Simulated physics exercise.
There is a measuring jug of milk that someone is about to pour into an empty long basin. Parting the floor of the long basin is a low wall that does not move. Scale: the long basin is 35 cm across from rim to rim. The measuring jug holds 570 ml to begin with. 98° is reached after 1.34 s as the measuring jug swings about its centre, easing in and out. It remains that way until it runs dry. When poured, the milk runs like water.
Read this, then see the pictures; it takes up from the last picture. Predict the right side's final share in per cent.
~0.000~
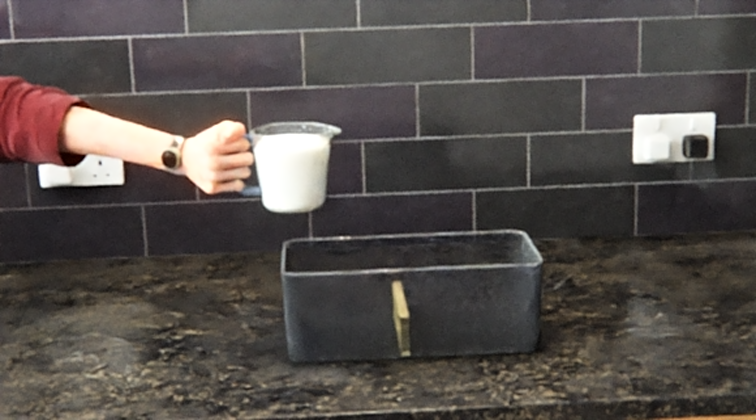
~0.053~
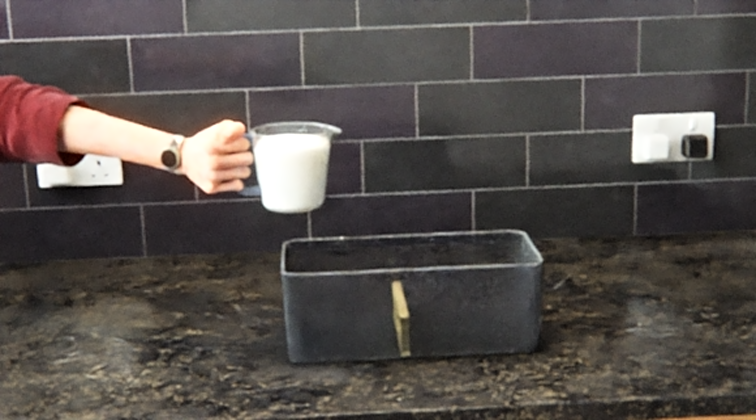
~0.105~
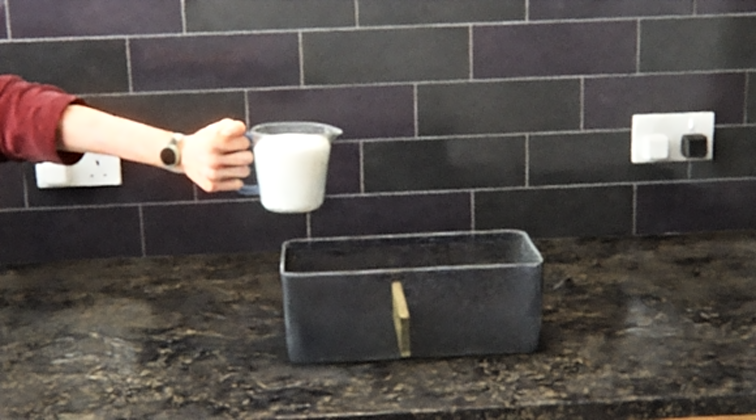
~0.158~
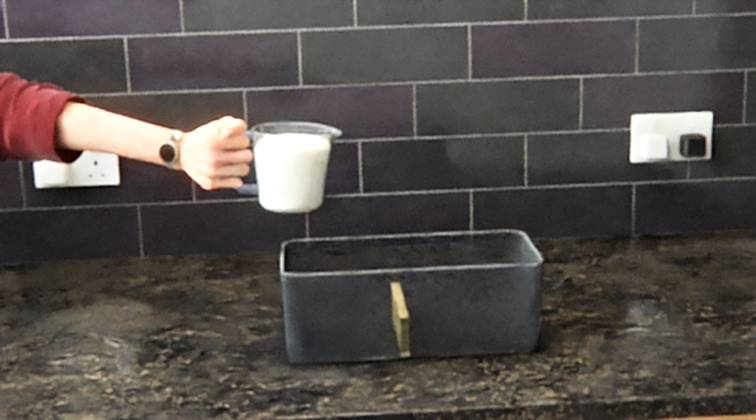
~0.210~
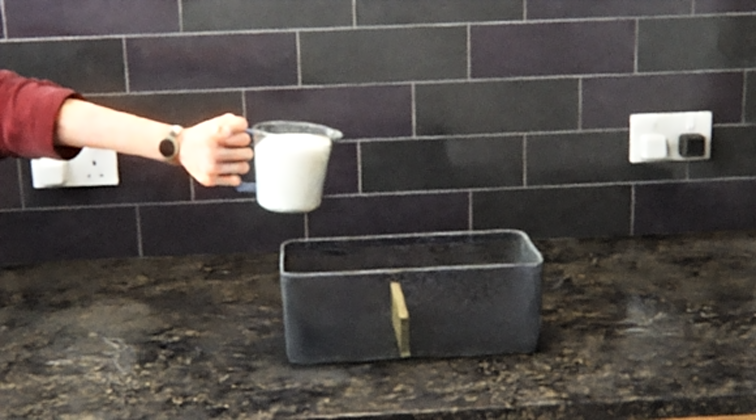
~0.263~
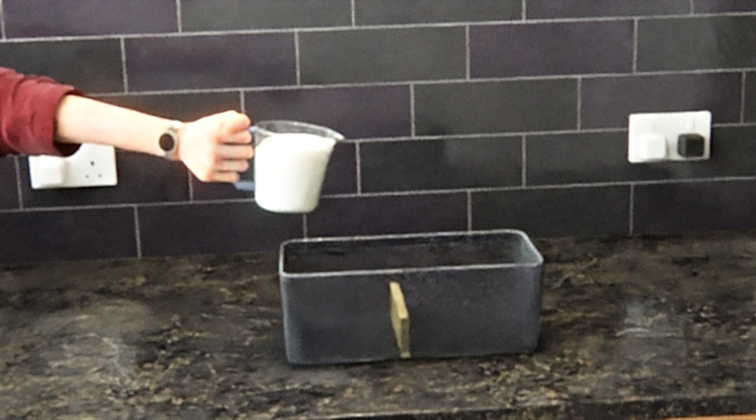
The right side finishes with roughly 36 per cent.
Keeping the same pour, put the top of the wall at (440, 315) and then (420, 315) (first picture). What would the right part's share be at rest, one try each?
Some 10 in a hundred, then some 10 in a hundred.
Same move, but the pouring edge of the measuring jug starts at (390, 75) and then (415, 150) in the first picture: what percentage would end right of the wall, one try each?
First 95, then 100 per cent.
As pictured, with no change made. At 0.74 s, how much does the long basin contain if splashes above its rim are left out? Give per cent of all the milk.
Fraction in basin: Approx. 6%.
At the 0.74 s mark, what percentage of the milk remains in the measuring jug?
78 %.
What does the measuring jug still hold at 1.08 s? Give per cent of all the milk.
26 in a hundred, give or take.
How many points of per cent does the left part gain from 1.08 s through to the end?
About 38 per cent.
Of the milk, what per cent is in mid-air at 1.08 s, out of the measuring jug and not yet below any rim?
Around 16 percent of it is airborne.
Then, 0.74 s in, the tilt is 57° and 79 per cent is still to pour, 3 is left of the wall and 3 right of it.
Then, 1.08 s in, the tilt is 89° and 26 per cent is still to pour, 25 is left of the wall and 32 right of it.
Then, 1.45 s in, the tilt is 98° and 2 per cent is still to pour, 61 is left of the wall and 35 right of it.
Then, 1.84 s in, the tilt is 98° and 0 per cent is still to pour, 63 is left of the wall and 36 right of it.
Finally, 63 per cent lies left of the wall, 36 right of it and 1 outside.
